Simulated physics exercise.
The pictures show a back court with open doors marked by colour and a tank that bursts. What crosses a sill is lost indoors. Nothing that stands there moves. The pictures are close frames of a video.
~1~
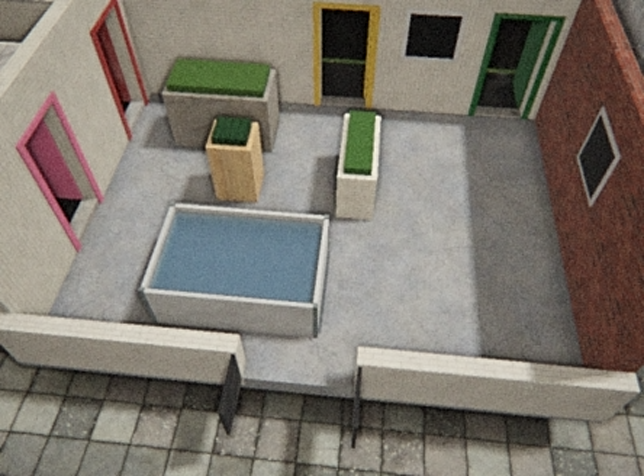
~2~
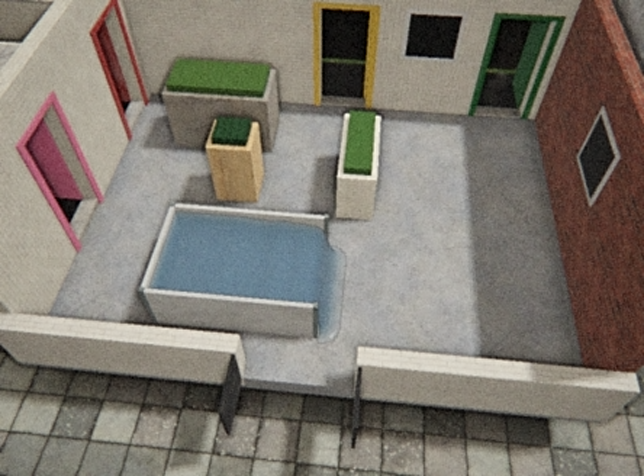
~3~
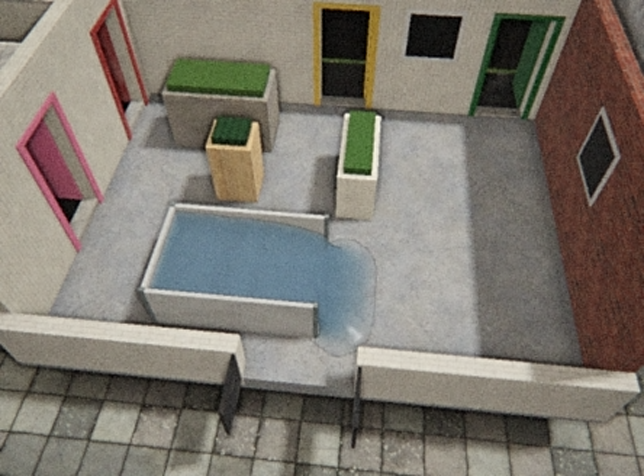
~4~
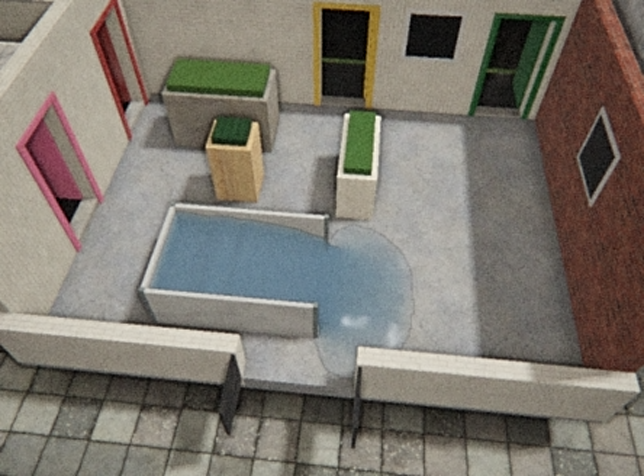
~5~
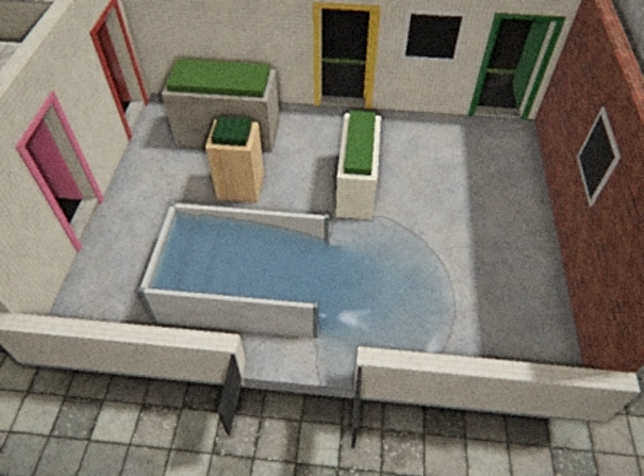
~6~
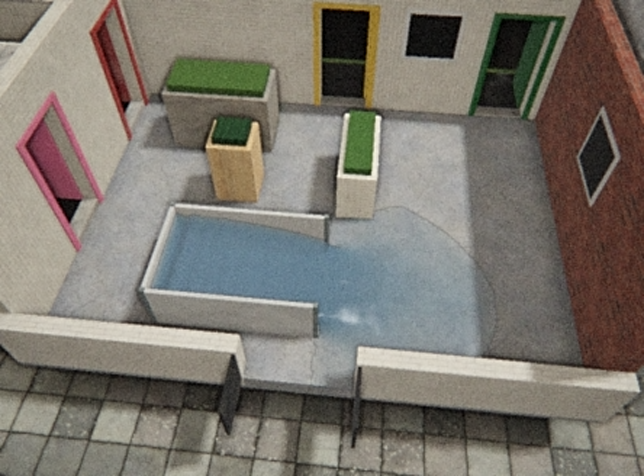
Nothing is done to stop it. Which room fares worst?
Most goes in at the green door.
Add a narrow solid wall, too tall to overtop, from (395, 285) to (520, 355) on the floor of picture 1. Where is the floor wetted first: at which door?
I say the one in green.
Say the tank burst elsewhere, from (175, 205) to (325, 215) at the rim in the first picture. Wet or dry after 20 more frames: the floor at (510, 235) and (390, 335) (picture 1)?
In that order: Flooded, clear.
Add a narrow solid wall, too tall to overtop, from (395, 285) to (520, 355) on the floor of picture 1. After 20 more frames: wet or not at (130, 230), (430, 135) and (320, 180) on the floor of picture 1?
As listed: Not flooded, flooded, free of water.
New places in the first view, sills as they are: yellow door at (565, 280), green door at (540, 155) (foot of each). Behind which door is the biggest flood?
That is the one in yellow.
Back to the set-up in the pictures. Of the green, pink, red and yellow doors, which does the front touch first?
I say the green-painted one.
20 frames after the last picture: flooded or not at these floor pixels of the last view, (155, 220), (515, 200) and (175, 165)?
As listed: Free of water, under water, dry.
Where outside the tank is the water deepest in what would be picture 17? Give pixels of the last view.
Close to (588, 395).
A moment on, water covers 30 % of the floor; pink door not reached, yellow door not reached, red door not reached, green door not reached.
Next, water covers 40 % of the floor; pink door not reached, yellow door not reached, red door not reached, green door not reached.
Then, water covers 40 % of the floor; pink door not reached, yellow door not reached, red door not reached, green door some in.
Later, water covers 60 % of the floor; pink door not reached, yellow door a trickle in, red door not reached, green door a lot in.
In the end, water covers 85 % of the floor; pink door wet at the sill, nothing in, yellow door some in, red door wet at the sill, nothing in, green door a lot in; the green door has let in the most.
